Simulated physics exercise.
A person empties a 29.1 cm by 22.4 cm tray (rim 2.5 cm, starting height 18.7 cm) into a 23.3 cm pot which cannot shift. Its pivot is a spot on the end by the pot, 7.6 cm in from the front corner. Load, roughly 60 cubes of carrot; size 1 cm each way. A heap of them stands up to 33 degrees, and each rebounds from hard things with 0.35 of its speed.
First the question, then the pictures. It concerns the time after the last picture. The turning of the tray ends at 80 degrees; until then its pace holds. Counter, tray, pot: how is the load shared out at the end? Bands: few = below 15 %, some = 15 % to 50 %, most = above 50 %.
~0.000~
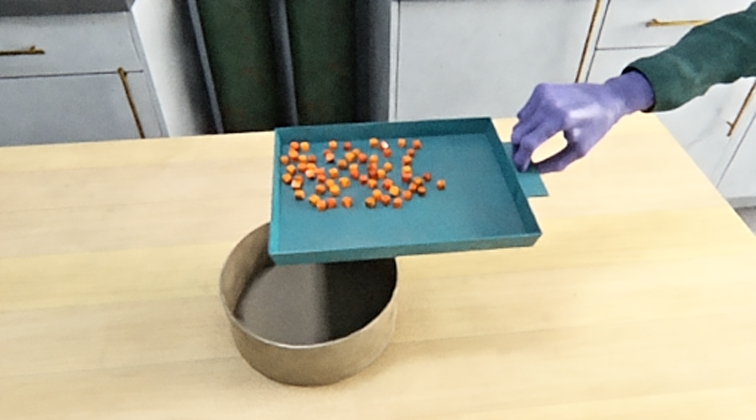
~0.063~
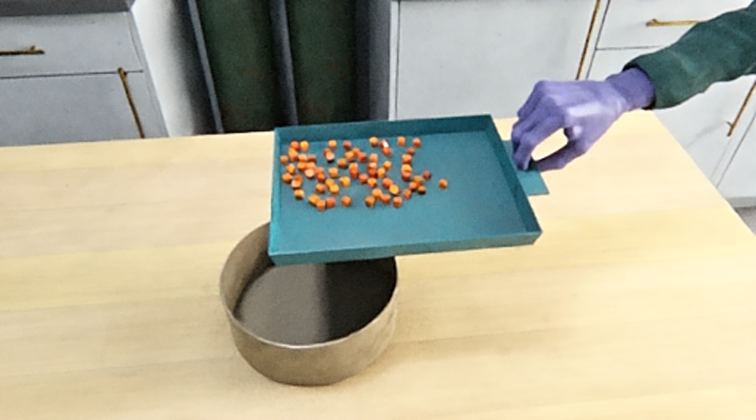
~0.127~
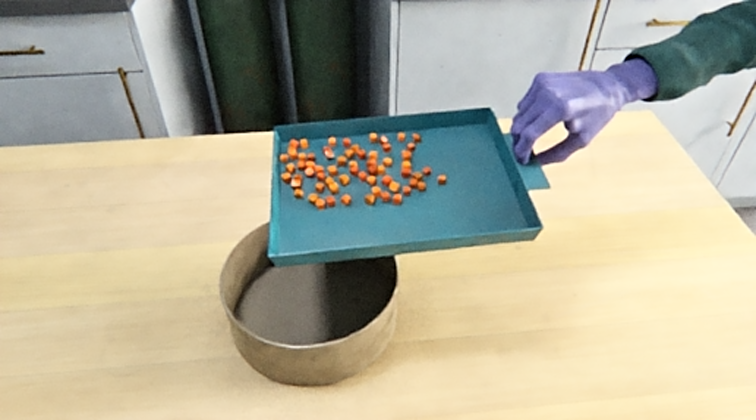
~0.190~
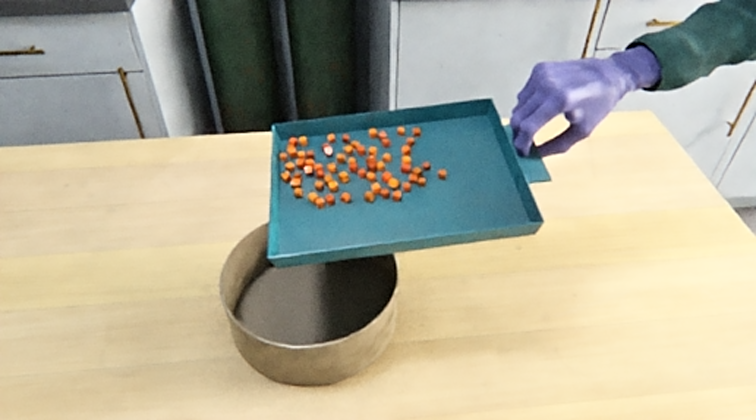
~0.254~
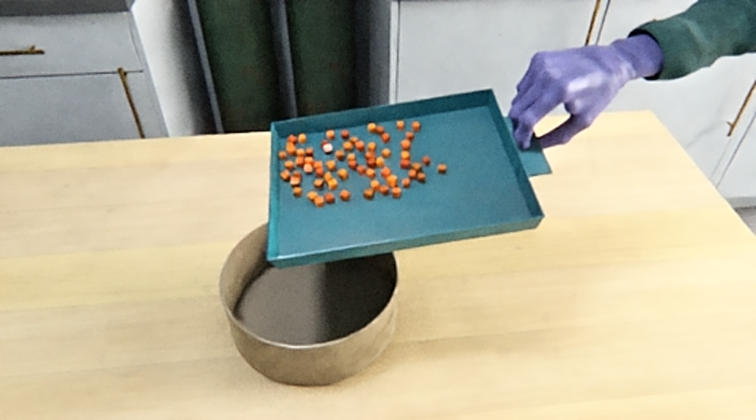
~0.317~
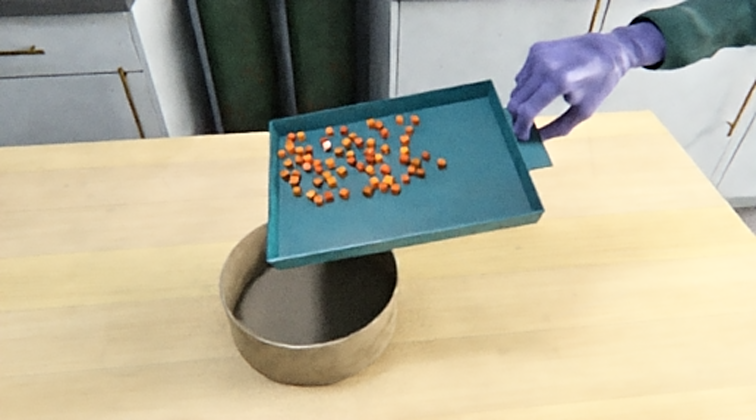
Counter: Few, tray: Most, pot: Some.
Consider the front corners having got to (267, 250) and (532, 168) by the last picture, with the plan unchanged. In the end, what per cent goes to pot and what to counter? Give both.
Pot 5, counter 10.
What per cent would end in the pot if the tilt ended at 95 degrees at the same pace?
In that case it comes to about 90 in a hundred.
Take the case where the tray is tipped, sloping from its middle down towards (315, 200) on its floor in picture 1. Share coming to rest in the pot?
Estimate: Near 0 per cent.
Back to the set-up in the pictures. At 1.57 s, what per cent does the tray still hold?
It's roughly 90 percent.
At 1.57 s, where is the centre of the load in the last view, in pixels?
Look about (278, 232) in the last view.
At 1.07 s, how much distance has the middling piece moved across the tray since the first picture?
I'd say close to 8 centimetres.
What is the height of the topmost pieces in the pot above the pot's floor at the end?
It reaches roughly 1.0 cm.
After 1.07 s, tilt 43 degrees; the tray holds 100 %, the pot 0 %.
Then, at 1.57 s, tilt 65 degrees; the tray holds 90 %, the pot 5 %.
After 2.14 s, tilt 80 degrees; the tray holds 75 %, the pot 15 %.
In the end, at 3.4 s, counter 10 %, tray 65 %, pot 30 %.
